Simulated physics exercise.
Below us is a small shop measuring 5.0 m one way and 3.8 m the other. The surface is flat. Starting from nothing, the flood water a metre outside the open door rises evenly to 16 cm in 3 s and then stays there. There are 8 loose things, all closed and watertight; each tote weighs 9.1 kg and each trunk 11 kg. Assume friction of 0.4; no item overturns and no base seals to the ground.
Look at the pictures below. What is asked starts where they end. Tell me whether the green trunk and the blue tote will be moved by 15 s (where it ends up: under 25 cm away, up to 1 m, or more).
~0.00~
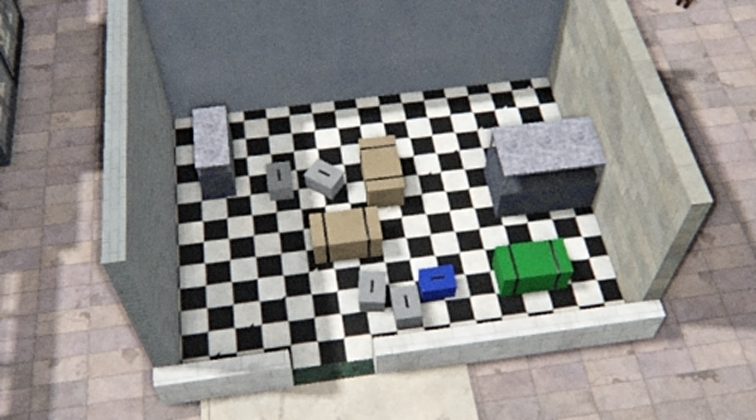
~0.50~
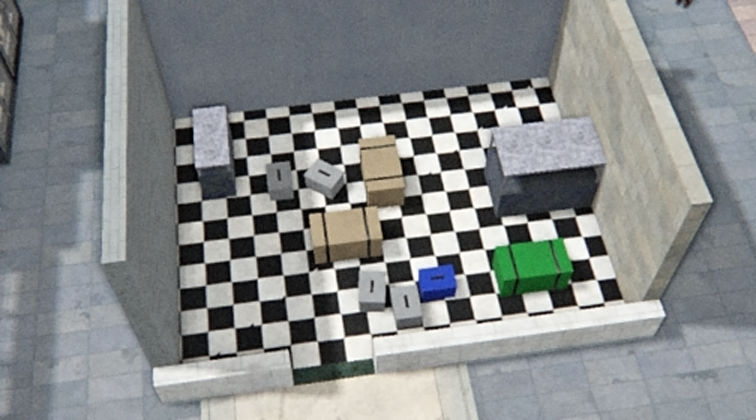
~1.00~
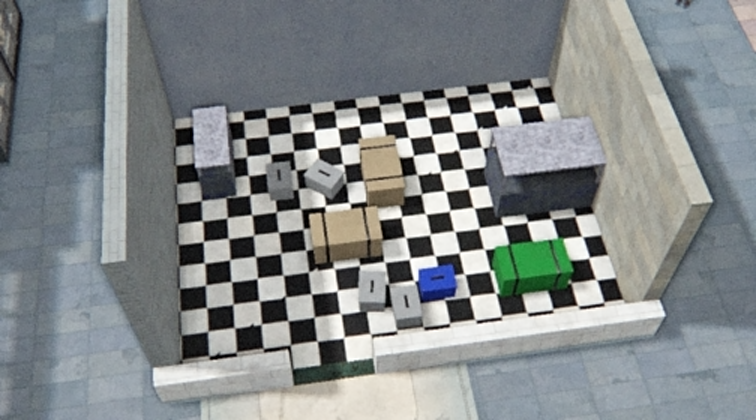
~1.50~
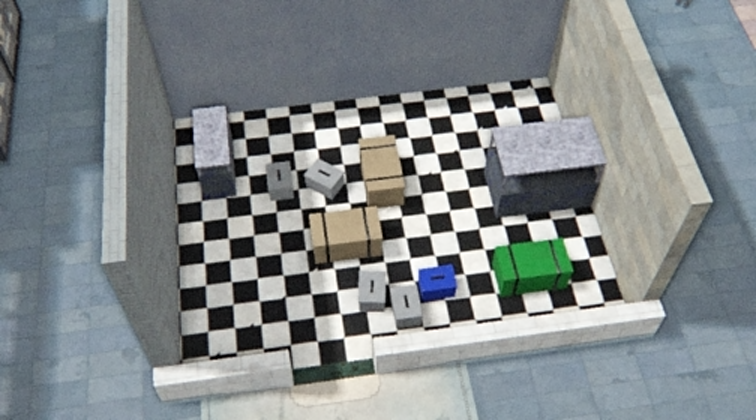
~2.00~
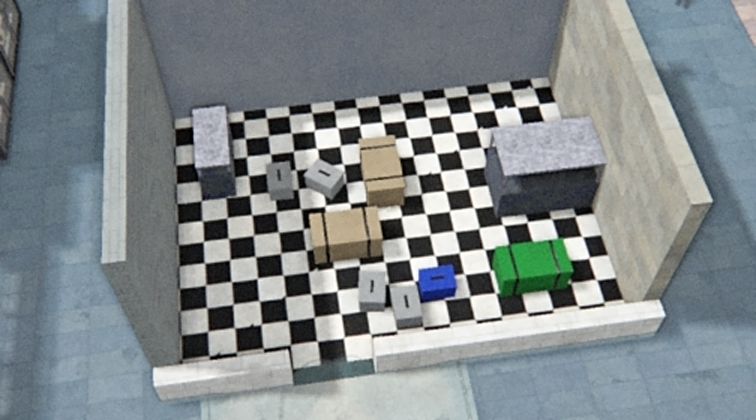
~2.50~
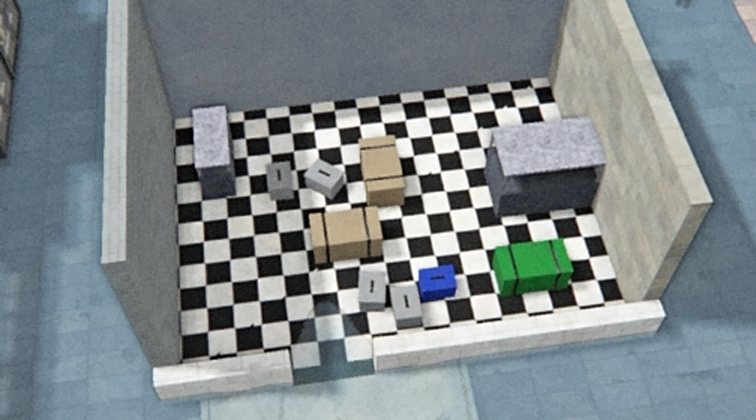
The green trunk hardly moves, and the blue tote hardly moves.
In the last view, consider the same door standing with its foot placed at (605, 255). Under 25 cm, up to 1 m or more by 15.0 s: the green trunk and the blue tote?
With that change, the green trunk would go a long distance while the blue tote would go a long distance.
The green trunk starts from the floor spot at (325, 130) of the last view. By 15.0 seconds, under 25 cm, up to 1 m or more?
Well, it gets shoved far.
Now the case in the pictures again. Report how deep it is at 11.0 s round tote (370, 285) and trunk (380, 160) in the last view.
I'd estimate 4 cm for the first and 3 cm for the second.
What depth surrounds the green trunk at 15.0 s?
Around 3 cm.
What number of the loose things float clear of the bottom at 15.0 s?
At that moment it comes to 3.
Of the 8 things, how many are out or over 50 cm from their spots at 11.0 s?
4 in all.
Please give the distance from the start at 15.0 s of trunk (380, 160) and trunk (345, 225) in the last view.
They've ended up 100 cm and 100 cm away, in that order.
After 3.5 s the green trunk is near (534, 259), 0.0 m from its start, aground; the blue tote is near (438, 278), 0.0 m from its start, aground; 0 afloat.
After 6.8 s the green trunk is near (534, 259), 0.0 m from its start, aground; the blue tote is near (438, 278), 0.0 m from its start, aground; 1 afloat.
After 11.0 s the green trunk is near (534, 259), 0.0 m from its start, aground; the blue tote is near (438, 278), 0.0 m from its start, aground; 1 afloat.
After 15.0 s the green trunk is near (535, 261), 0.0 m from its start, afloat; the blue tote is near (438, 278), 0.0 m from its start, aground; 3 afloat.
